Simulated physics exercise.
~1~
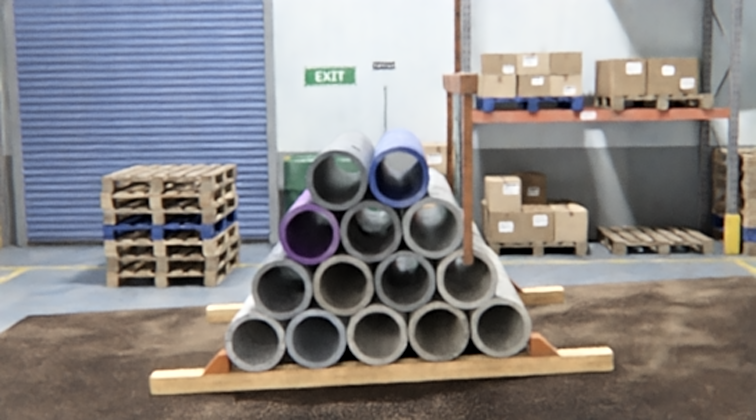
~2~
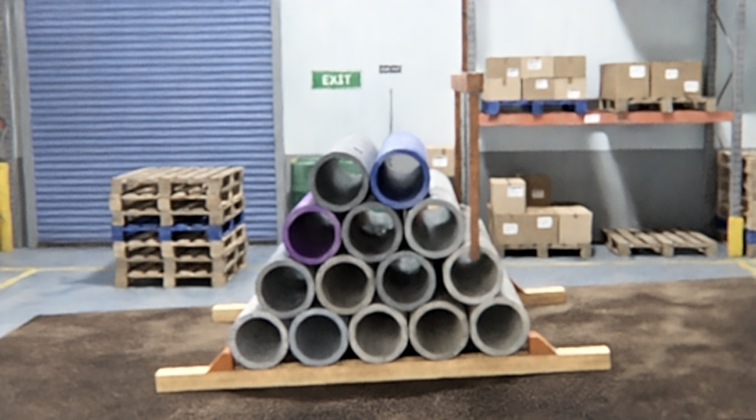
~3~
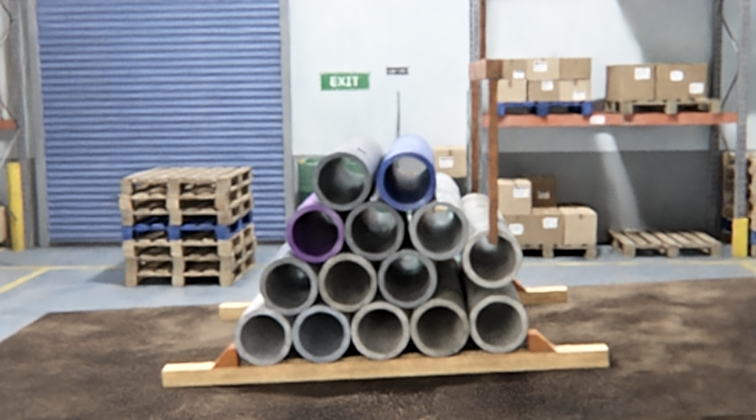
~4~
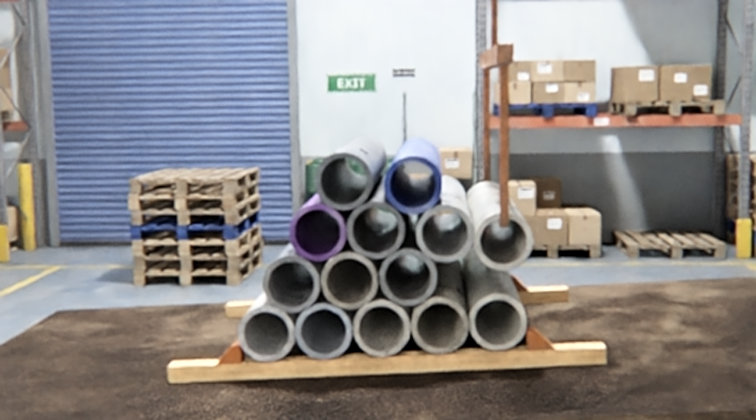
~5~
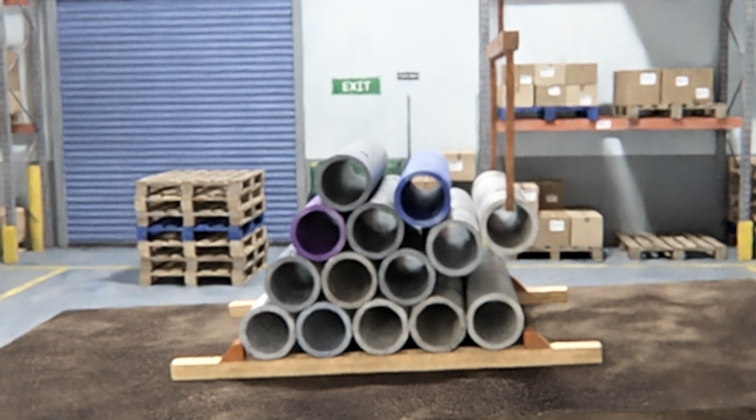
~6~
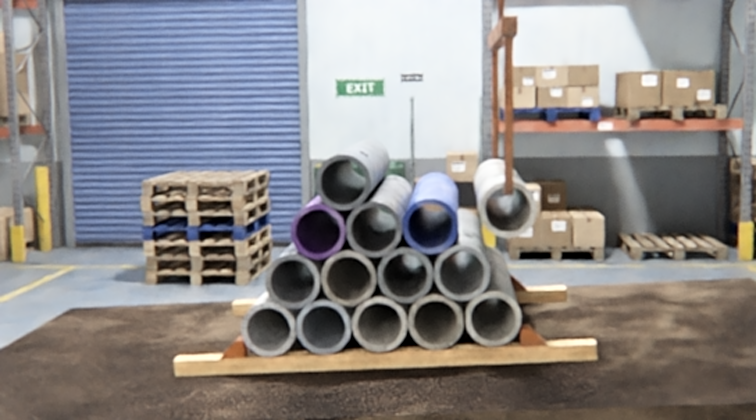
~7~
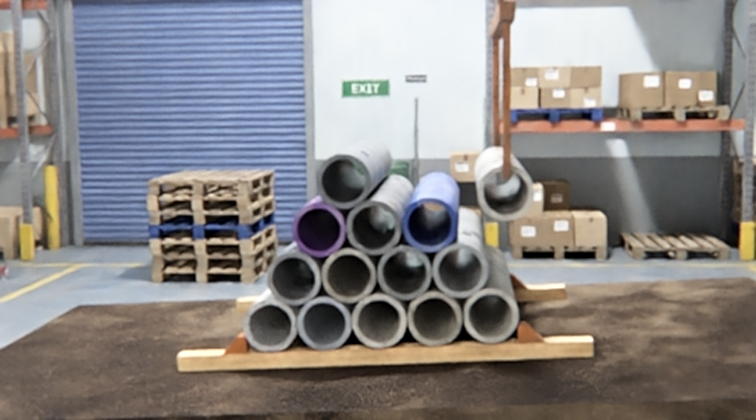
In a warehouse with a blue roller door and shelves of boxes, thick concrete pipes, one purple and one blue, sit stacked in a pyramid on timber bearers over dark soil. An orange lifting beam draws a grey pipe out of the right side, raising it up and to the right. As it climbs past its neighbours, the blue pipe at the top begins to shift right. It drops into the row below, pressing down among the grey pipes. The purple pipe stays in place on the left, while the lifted pipe hangs clear and keeps rising beside the stack.
